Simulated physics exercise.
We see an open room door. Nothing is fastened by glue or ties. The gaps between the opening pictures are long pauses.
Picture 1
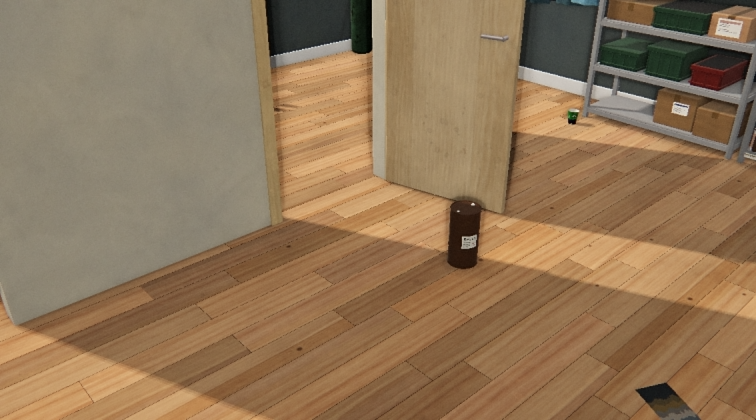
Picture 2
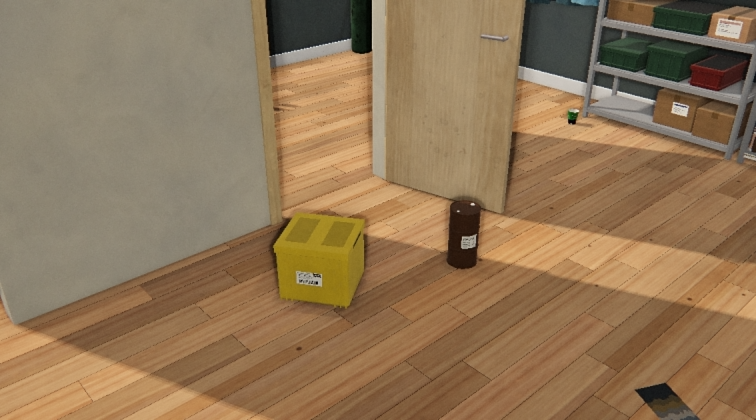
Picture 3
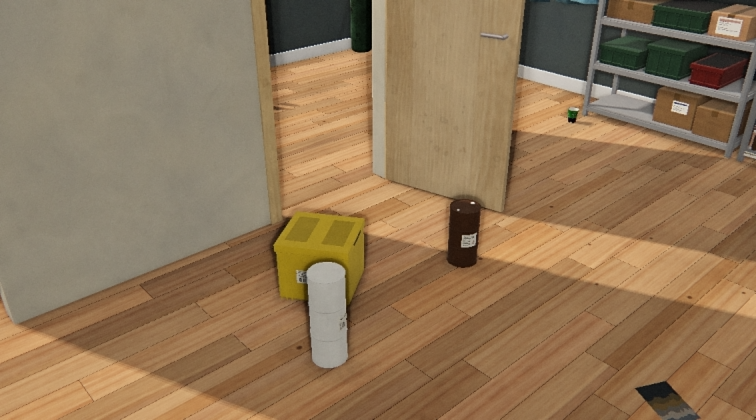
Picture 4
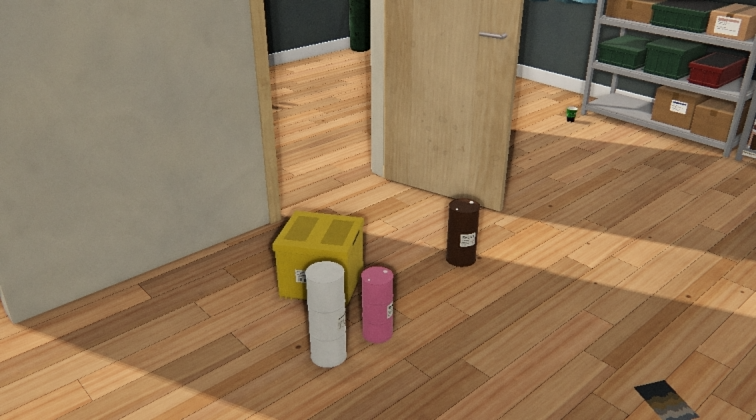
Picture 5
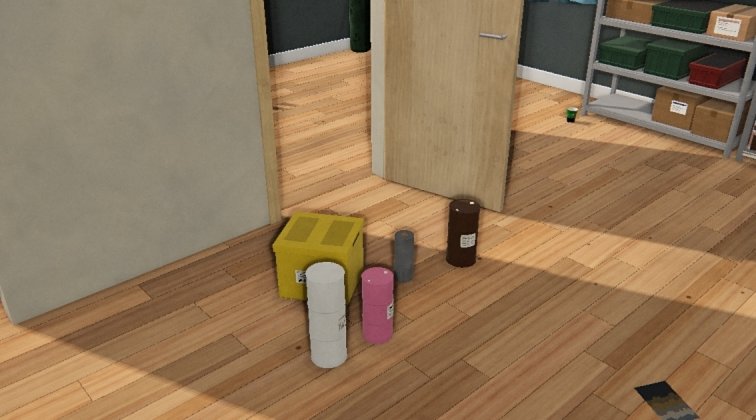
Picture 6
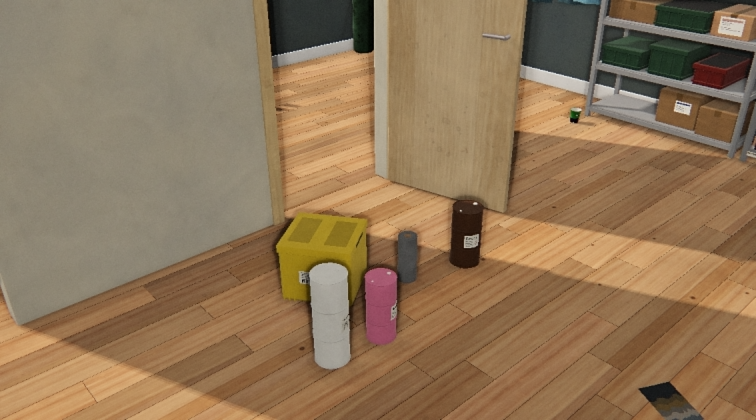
A yellow tote, then white, pink and grey containers appear near the still, open door.
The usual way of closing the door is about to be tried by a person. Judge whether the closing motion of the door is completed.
The door finds its frame.
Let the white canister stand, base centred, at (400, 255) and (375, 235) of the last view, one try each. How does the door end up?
First it finishes its swing, then it cannot finish its swing.
Then, 1.10 s later than the last frame, door 71° open.
Then, 1.90 s later than the last frame, door 34° open.
When it is over, door 0° open; all 5 as before. End places, in pixels of the last picture, grey roll near (407, 257).
